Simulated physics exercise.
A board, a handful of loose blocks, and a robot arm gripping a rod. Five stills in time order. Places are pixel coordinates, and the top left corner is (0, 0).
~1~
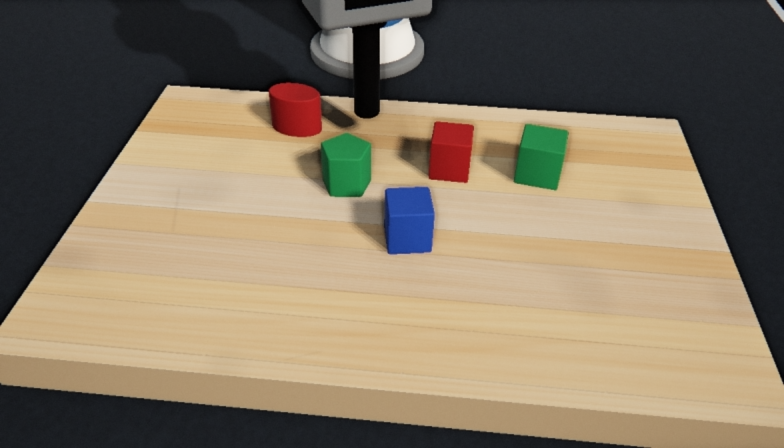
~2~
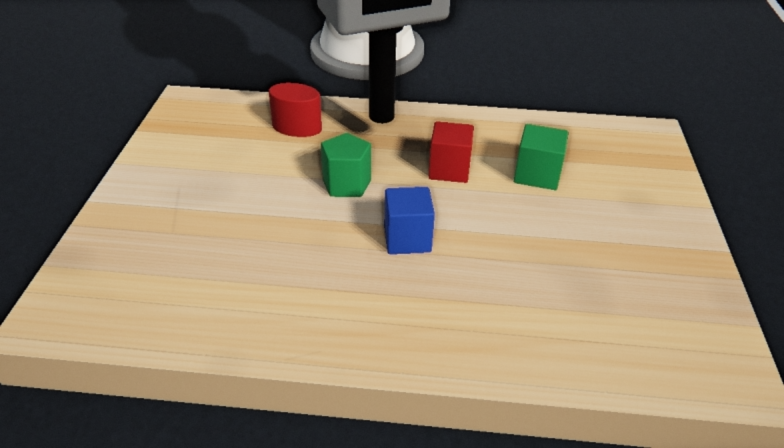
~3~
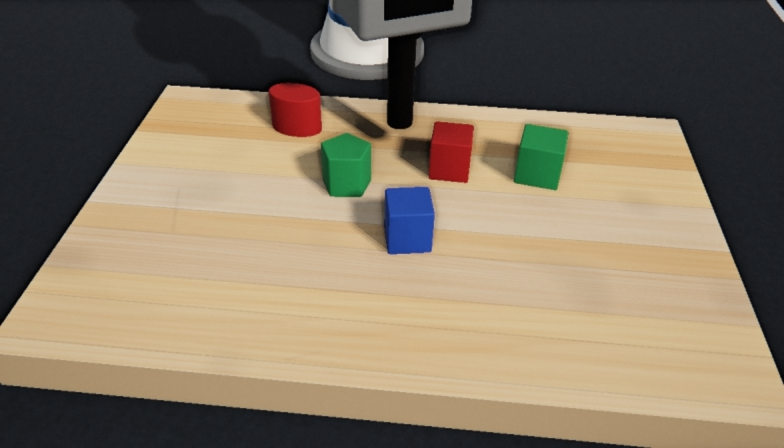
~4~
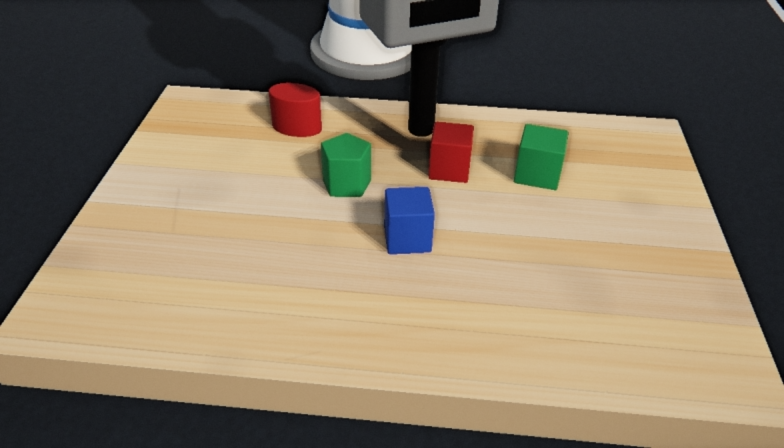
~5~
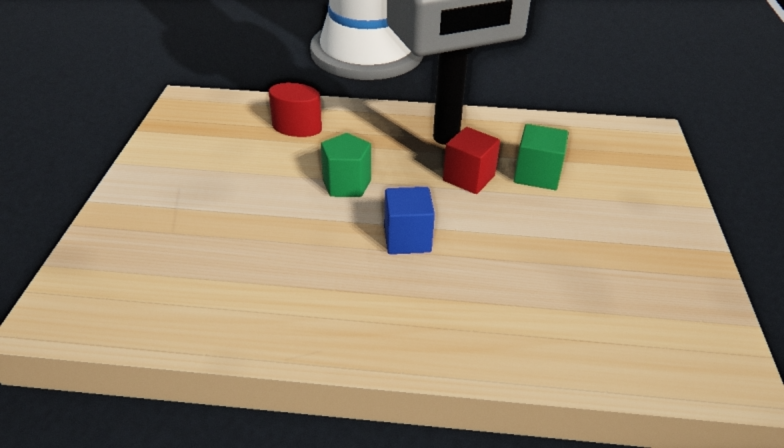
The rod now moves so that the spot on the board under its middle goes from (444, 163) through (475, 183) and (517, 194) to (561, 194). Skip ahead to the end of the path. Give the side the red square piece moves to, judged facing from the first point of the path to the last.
It gets pushed right.
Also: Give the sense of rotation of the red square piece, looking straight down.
It spins with the clock.
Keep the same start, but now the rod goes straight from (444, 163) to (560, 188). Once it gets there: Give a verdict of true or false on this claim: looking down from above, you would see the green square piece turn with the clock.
That statement is not accurate.
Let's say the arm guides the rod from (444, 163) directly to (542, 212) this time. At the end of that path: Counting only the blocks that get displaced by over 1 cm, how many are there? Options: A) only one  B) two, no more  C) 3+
The correct letter is A.
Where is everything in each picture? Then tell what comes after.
Lower end of the rod at (367, 112), tops of blocks, red square piece at (453, 133), green square piece at (545, 137), in the first picture.
Rod at (382, 117), blocks as before, in the second picture.
Rod at (400, 123), blocks as before, in the third picture.
Rod at (421, 130), blocks as before, in the fourth picture.
Rod at (446, 138), red square piece at (473, 141), green square piece at (545, 137), in the fifth picture.
The first path, step by step. One third of the way, rod at (479, 158); red square piece at (508, 162).
Two thirds of the way, rod at (522, 168); red square piece at (541, 177), turned 45° clockwise.
At the end, rod at (567, 168); red square piece at (547, 179), turned 55° clockwise; green square piece at (549, 135), turned 15° anticlockwise.
